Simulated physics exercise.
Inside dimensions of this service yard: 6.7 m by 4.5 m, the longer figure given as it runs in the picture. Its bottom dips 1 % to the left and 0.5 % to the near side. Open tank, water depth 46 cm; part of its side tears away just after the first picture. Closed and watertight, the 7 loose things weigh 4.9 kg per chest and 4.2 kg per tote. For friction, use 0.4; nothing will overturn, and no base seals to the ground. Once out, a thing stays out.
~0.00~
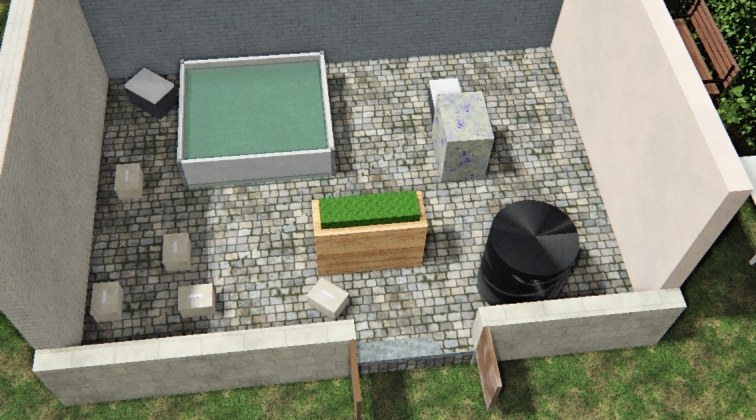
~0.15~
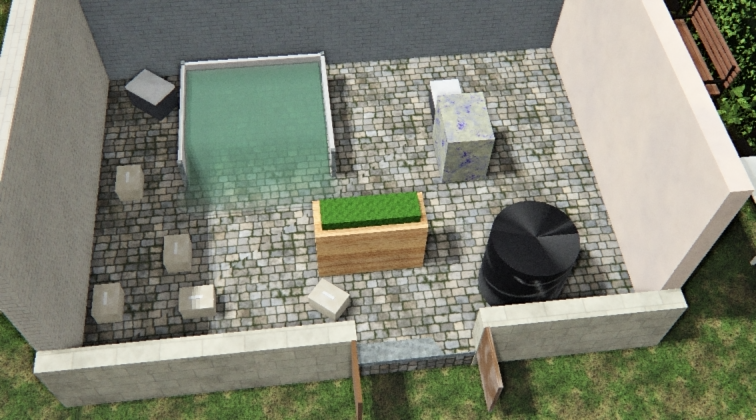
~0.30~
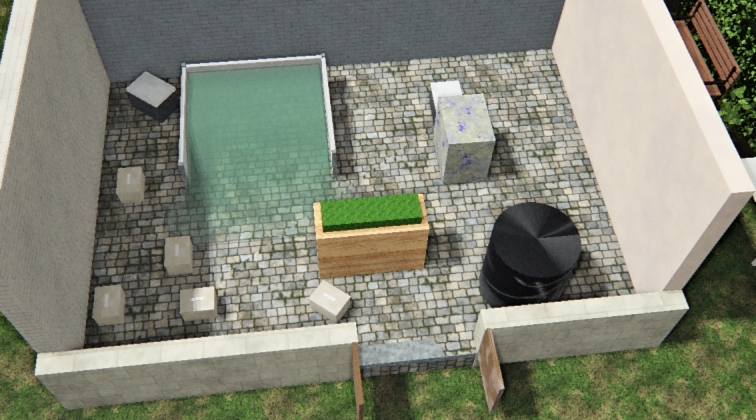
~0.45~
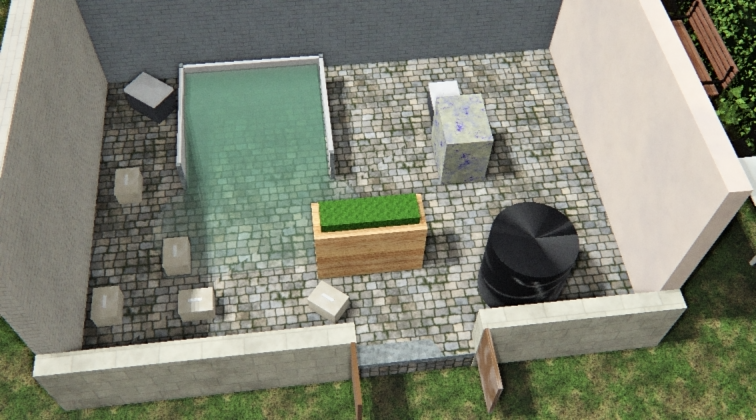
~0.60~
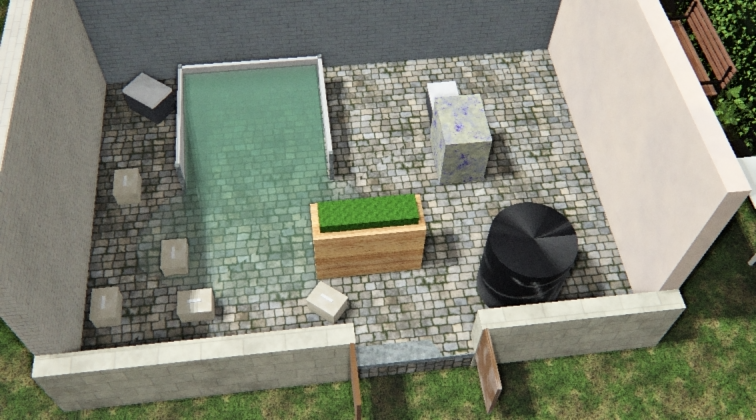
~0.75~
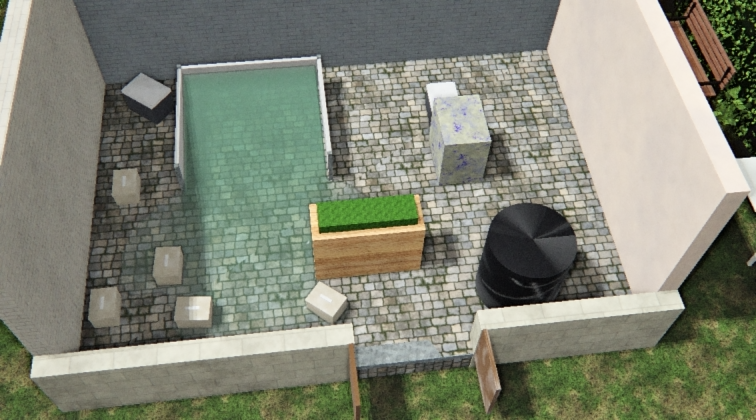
The footage shows a walled, cobbled yard where the near side of an open tank gives way and greenish water spreads across the paving toward the near side, reaching pale blocks at left, two of which shift slightly nearer.
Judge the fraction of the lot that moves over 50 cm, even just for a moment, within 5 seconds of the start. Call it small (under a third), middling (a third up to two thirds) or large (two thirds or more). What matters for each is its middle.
The fraction is large.
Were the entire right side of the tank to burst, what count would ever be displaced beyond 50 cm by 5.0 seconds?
Then it comes to 1 of them.
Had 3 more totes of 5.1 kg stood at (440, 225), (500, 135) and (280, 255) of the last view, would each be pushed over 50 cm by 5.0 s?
Result, in sequence: Above the mark / below the mark / above the mark.
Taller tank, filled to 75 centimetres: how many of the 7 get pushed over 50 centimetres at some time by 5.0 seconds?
I count 5 of them in that case.
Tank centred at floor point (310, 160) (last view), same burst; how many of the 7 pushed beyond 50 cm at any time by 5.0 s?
Count: 6.
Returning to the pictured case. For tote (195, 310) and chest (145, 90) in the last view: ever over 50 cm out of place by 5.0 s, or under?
In the order asked, they come out beyond the limit and within the limit.
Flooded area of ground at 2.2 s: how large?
I'd estimate close to 15 m2.
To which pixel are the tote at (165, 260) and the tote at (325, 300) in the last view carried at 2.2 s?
They end up about (101, 336) and (394, 275) in the last view.
After 1.1 s 2 of 7 are over 50 cm from their spots; 0 afloat.
After 2.2 s 3 of 7 are over 50 cm from their spots; 3 afloat.
After 3.5 s 4 of 7 are over 50 cm from their spots; 4 afloat.
After 5.0 s 4 of 7 are over 50 cm from their spots, and 5 have been at some point; 5 afloat.
